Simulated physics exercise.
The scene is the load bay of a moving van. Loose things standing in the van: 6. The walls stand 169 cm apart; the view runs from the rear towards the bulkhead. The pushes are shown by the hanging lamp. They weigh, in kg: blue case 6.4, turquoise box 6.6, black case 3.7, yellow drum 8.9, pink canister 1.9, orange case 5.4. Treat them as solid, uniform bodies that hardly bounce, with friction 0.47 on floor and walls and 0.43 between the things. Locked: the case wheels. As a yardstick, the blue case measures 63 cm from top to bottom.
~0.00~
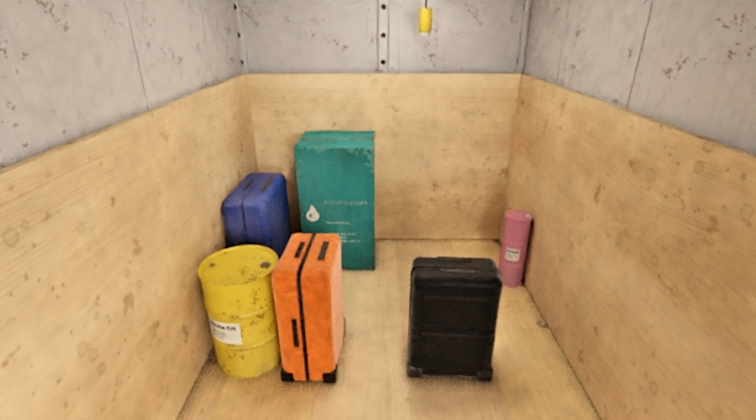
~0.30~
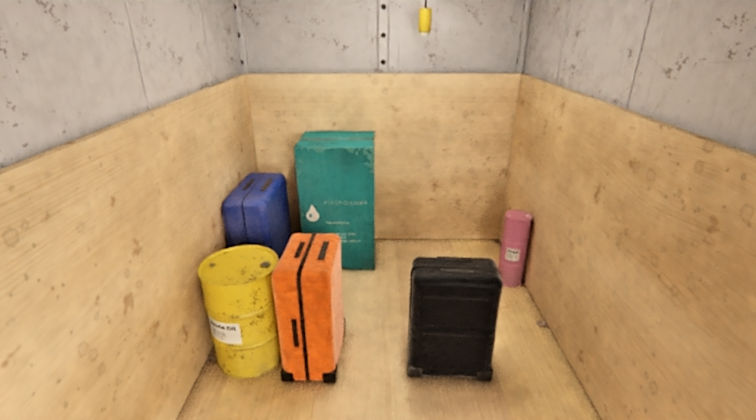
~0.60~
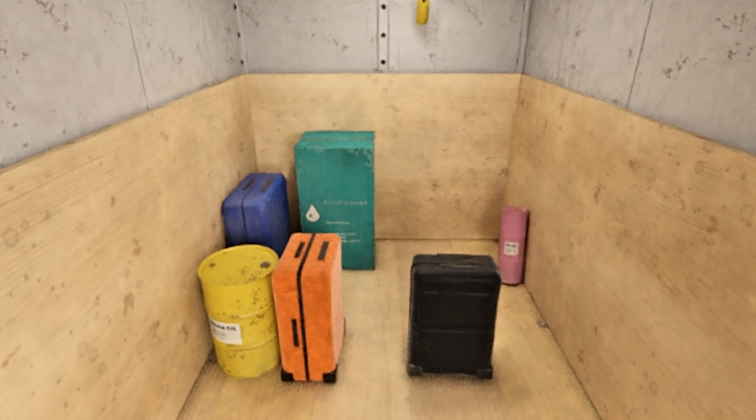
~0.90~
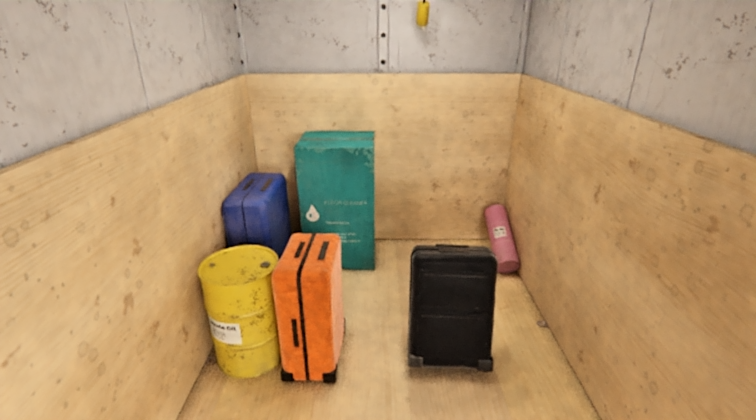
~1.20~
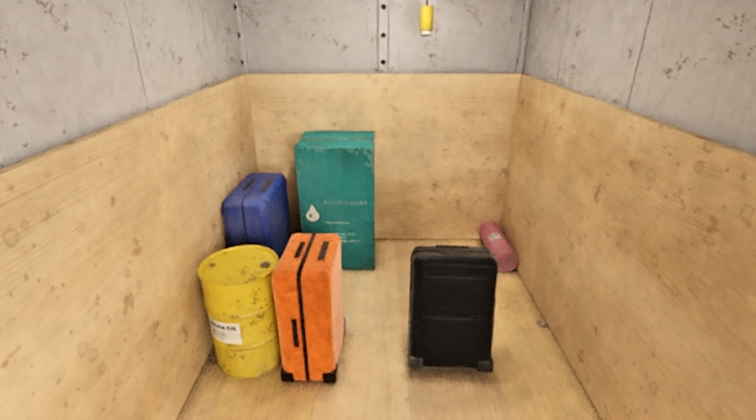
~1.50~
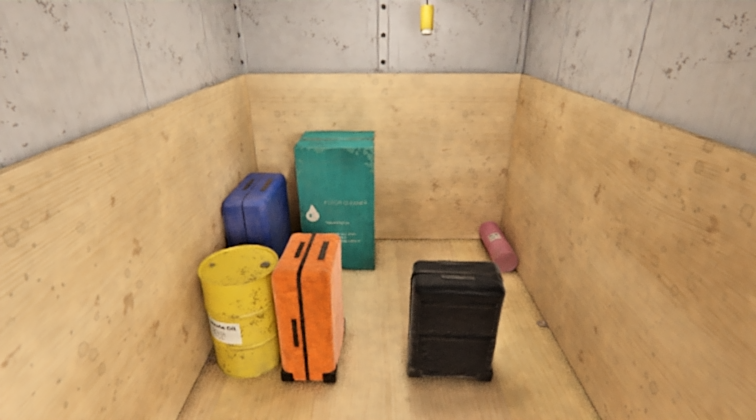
At first, the cases, turquoise box, yellow drum and pink canister stand upright in the wood-lined van while a yellow lamp hangs above. The lamp swings slightly, then the pink canister topples onto its side by the right wall as the black case tilts a little and rocks back upright.
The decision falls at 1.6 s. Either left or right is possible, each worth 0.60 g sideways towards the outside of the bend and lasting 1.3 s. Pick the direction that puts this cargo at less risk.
The right one.
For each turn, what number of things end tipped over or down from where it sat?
Turn left = 3, turn right = 1.
Turning left. At 2.10 s, load feels 0.60 g right; blue case leaning 12° near (274, 233); turquoise box slid 5 cm near (348, 200); pink canister on its side.
After 2.50 s, load feels 0.60 g right; blue case leaning 60° near (326, 243); turquoise box slid 48 cm near (415, 200); orange case on its side.
After 2.70 s, load feels 0.48 g right; blue case on its side near (370, 262); turquoise box leaning 9° near (463, 198); orange case on its side.
At rest (3.8 s), tipped over in the van, blue case, pink canister and orange case; not toppled but over 15 cm from the start, turquoise box, black case and yellow drum. In the last view, blue case near (372, 262), turquoise box near (454, 200).
Turning right instead, pink canister tipped over or down from where it sat, 1 of 6 in all.
